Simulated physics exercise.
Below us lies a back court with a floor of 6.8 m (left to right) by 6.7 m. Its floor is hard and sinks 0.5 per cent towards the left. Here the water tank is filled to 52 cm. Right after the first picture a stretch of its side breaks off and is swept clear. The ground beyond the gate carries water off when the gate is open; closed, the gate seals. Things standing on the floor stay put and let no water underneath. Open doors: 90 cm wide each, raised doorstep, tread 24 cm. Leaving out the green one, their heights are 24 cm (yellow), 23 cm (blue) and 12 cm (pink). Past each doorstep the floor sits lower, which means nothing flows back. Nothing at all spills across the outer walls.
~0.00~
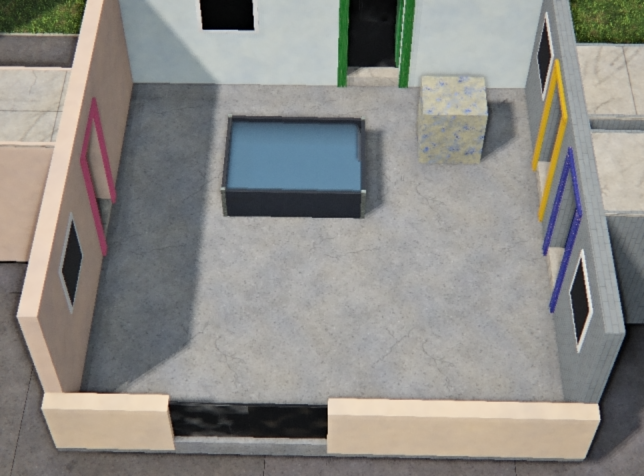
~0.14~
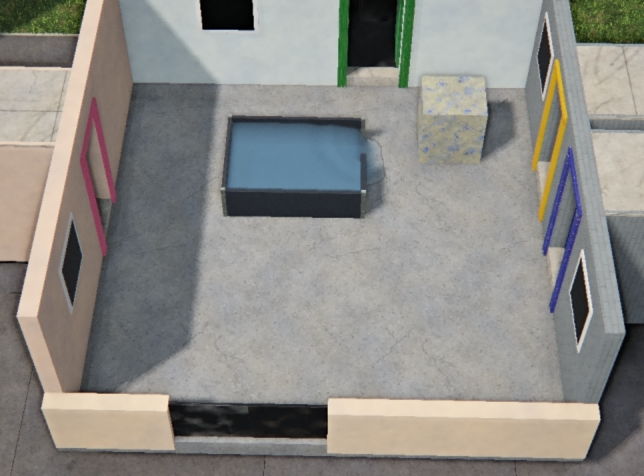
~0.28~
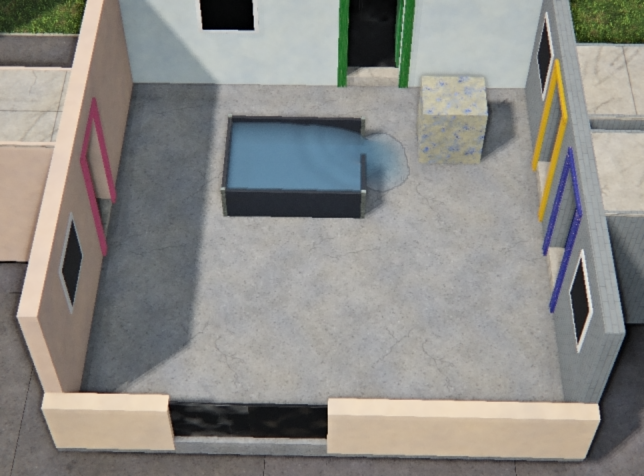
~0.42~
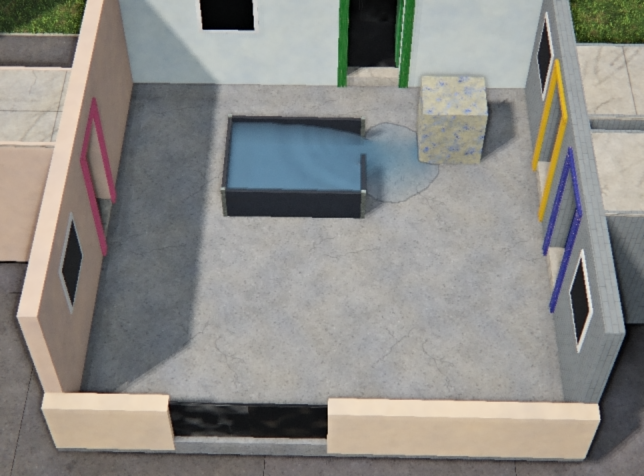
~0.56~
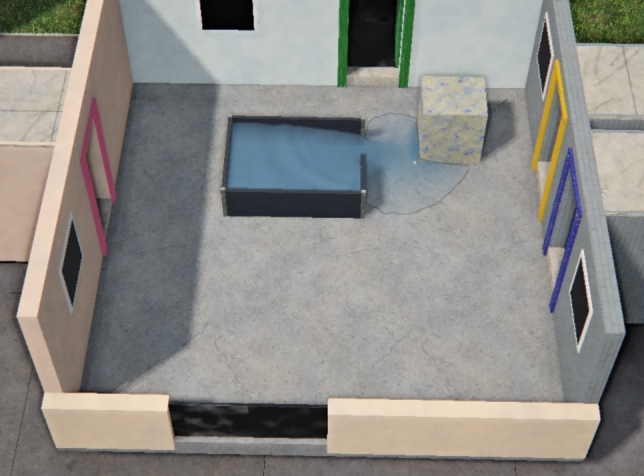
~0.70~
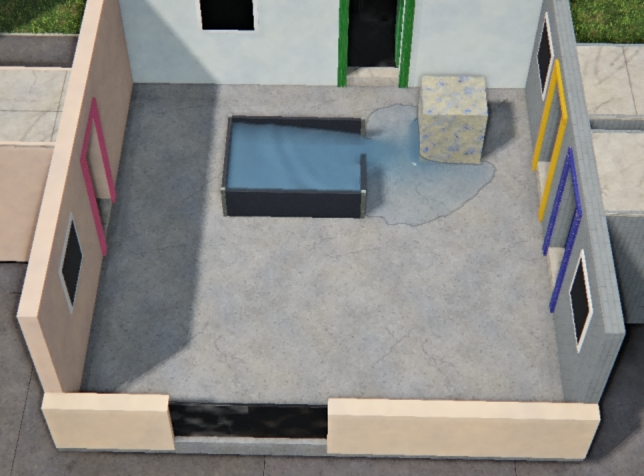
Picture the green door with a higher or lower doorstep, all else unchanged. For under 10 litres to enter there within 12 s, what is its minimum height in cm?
Its minimum height would be about 17 cm.
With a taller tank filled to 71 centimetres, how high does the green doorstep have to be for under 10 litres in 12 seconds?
Roughly 25 centimetres would do it.
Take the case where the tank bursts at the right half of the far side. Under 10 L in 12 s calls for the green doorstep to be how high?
Then something near 27 cm.
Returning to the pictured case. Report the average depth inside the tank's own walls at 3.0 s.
About 27 centimetres on average.
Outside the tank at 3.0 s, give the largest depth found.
About 23 cm at most.
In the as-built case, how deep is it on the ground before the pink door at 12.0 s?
Depth: Near 2.5 cm.
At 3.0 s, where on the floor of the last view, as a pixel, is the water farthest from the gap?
At about (557, 410).
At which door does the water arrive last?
Final door: Pink.
After 1.4 s water covers 10 % of the floor, deepest (34 cm) near (417, 157); 12 cm at the green door, 0 litres in over its 22 cm doorstep.
After 3.0 s water covers 35 % of the floor, deepest (23 cm) near (406, 157); 16 cm at the green door, 1 litre in over its 22 cm doorstep.
After 12.0 s water covers 90 % of the floor, deepest (8 cm) near (75, 424); 5 cm at the green door, 1 litre in over its 22 cm doorstep.
At the green door as built, the water arrived by 1.4 s and peaked near 18 cm at 2.2 s.
Run again over the same 12 s with other heights there, 19 litres in over 15 cm, 2 litres over 21 cm. The limit of 10 litres is kept from about 17 cm up.
